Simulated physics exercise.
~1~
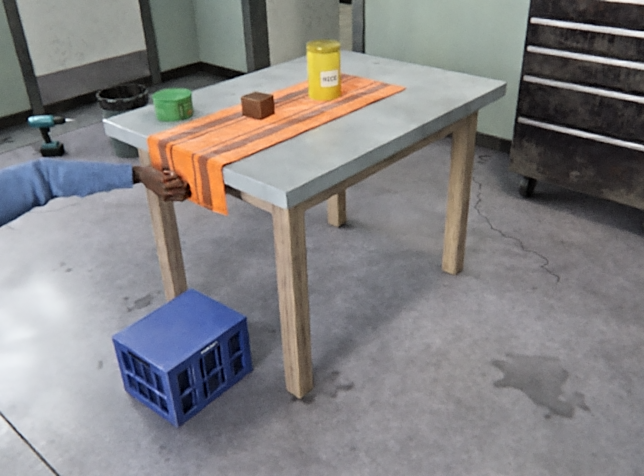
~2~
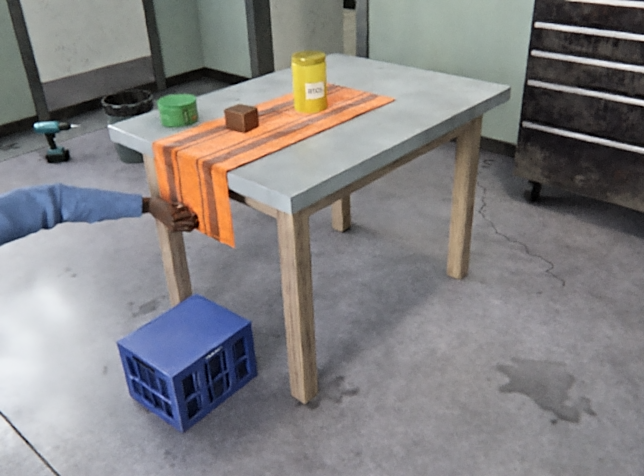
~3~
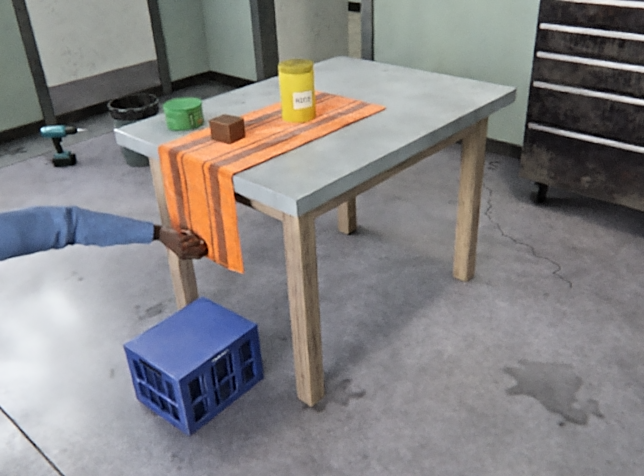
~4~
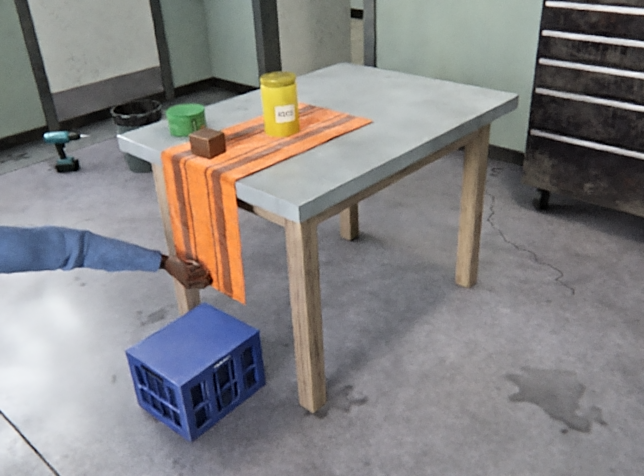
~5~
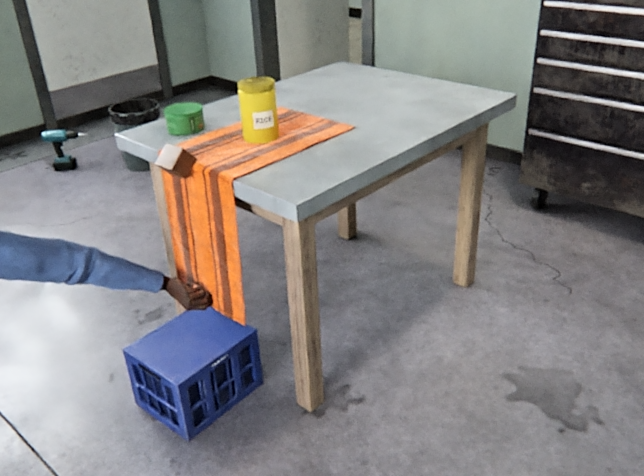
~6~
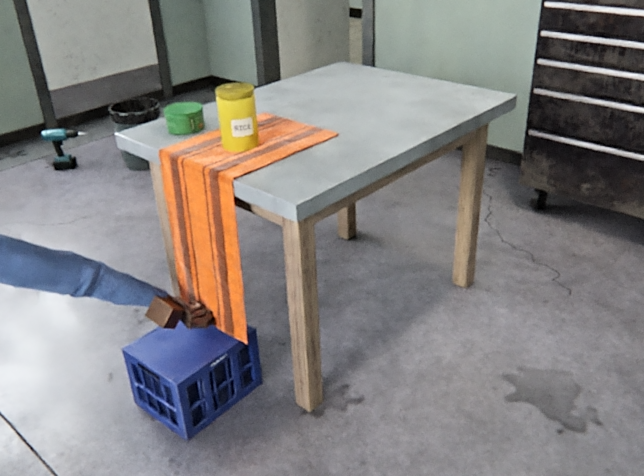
A hand draws the end of an orange striped towel down off a table toward a blue crate, carrying a brown block and an upright yellow canister along; the block tips over the edge and drops to the crate, while the canister and a green tub remain on the table.
